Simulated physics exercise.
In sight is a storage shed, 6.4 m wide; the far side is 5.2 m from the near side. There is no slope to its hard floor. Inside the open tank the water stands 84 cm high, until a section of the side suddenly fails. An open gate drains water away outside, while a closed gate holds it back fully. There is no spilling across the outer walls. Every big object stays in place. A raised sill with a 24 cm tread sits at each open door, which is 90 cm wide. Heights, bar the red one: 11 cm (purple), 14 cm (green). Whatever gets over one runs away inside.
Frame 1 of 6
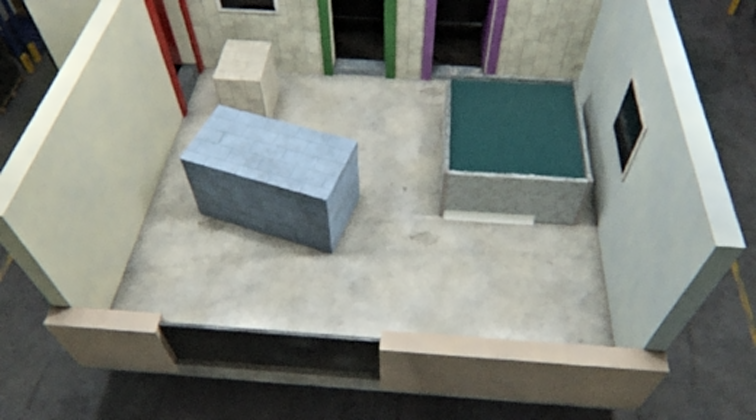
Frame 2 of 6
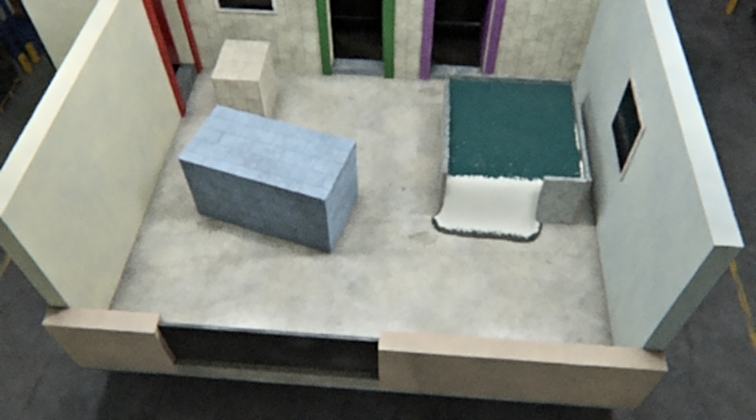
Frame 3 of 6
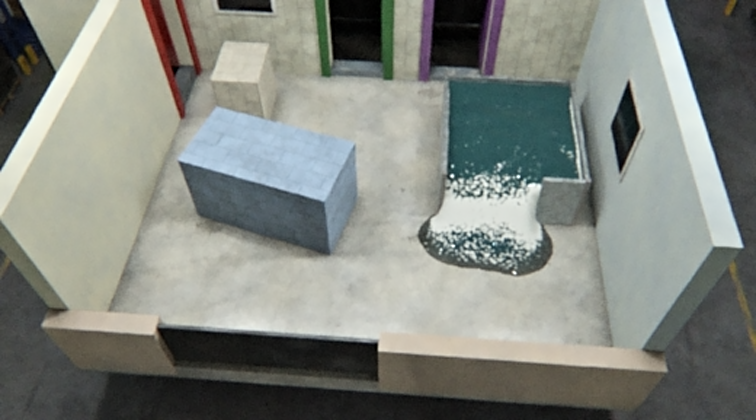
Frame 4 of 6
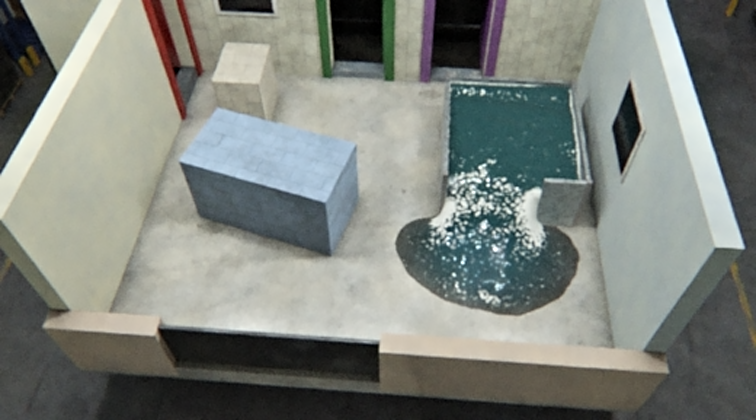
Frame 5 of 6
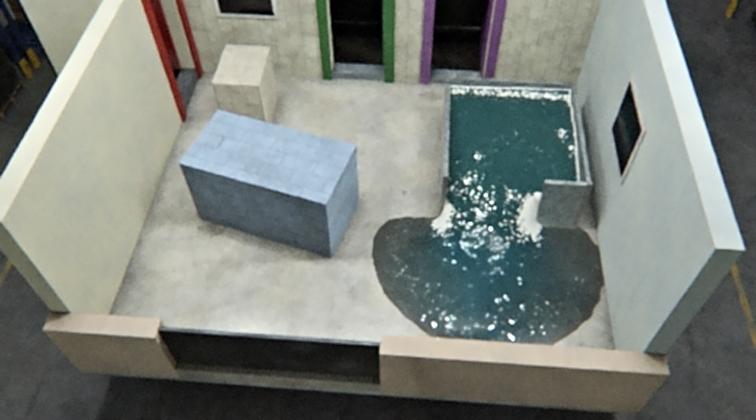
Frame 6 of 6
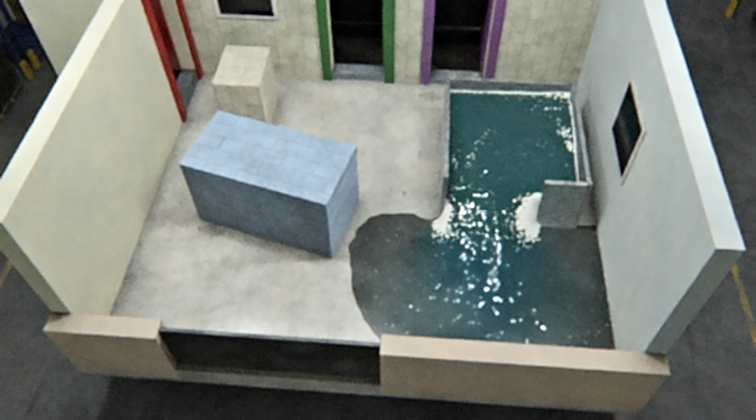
The video shows water pouring through a gap in the front of an open tank on the right, spreading across the pale floor in a widening dark pool toward the low front wall and the blue block.
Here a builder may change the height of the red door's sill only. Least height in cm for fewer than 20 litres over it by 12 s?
Roughly 15 cm.
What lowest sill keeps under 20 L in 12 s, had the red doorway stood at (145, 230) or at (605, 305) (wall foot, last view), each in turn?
Minimums: Roughly 17 cm and 20 cm.
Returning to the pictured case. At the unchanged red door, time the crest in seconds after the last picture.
That happens close to 6.5 s on the clock.
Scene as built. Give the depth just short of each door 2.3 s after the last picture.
In cm - purple: 0, green: 0, red: 0.
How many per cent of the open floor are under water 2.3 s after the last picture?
Some 50 in a hundred.
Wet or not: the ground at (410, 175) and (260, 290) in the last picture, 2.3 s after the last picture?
Point 1: Unreached by liquid; point 2: Soaking.
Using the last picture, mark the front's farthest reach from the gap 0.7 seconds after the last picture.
Front tip: Approx. (256, 357) px.
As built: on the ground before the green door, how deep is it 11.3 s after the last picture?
Lab note: Depth approx. 8.5 cm.
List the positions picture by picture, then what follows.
The first picture shows the open tank at (514, 127) is whole and still, 84 cm deep; the red door at (178, 43) is dry.
In the second picture, water pours out at (490, 201) and has run 0.4 m, to (513, 237); about 9 cm deep outside, 84 cm at the back.
In the third picture, the front is at (492, 266), 0.8 m from the gap at (489, 205); 1.1 m2 of floor is wet, 84 cm left at the back.
In the fourth picture, the front is at (489, 306), 1.4 m from the gap at (490, 207); 2.6 m2 of floor is wet, 80 cm left at the back.
In the fifth picture, water pours out at (490, 209) and has run 2.1 m, to a hidden place; about 7 cm deep outside, 72 cm at the back.
In the sixth picture, the front is at a hidden place, 2.3 m from the gap at (490, 210); 6.4 m2 of floor is wet, 73 cm left at the back; 4.2 m in a straight line remain to the red door at (177, 49).
Then, 0.7 s after the last picture water covers 30 % of the floor, deepest (52 cm) near (614, 382); it has not reached the red door.
Then, 2.3 s after the last picture water covers 50 % of the floor, deepest (34 cm) near (99, 346); it has not reached the red door.
Then, 11.3 s after the last picture water covers 95 % of the floor, deepest (16 cm) near (568, 379); 11 cm at the red door, 0 litres in over its 23 cm sill.
At the red door as built, the water peaked near 20 cm, 6.7 s after the last picture.
Run again over the same 12 s with other heights there, 46 litres in over 12.5 cm, 12 litres over 16.5 cm. The limit of 20 litres is kept from about 15 cm up.
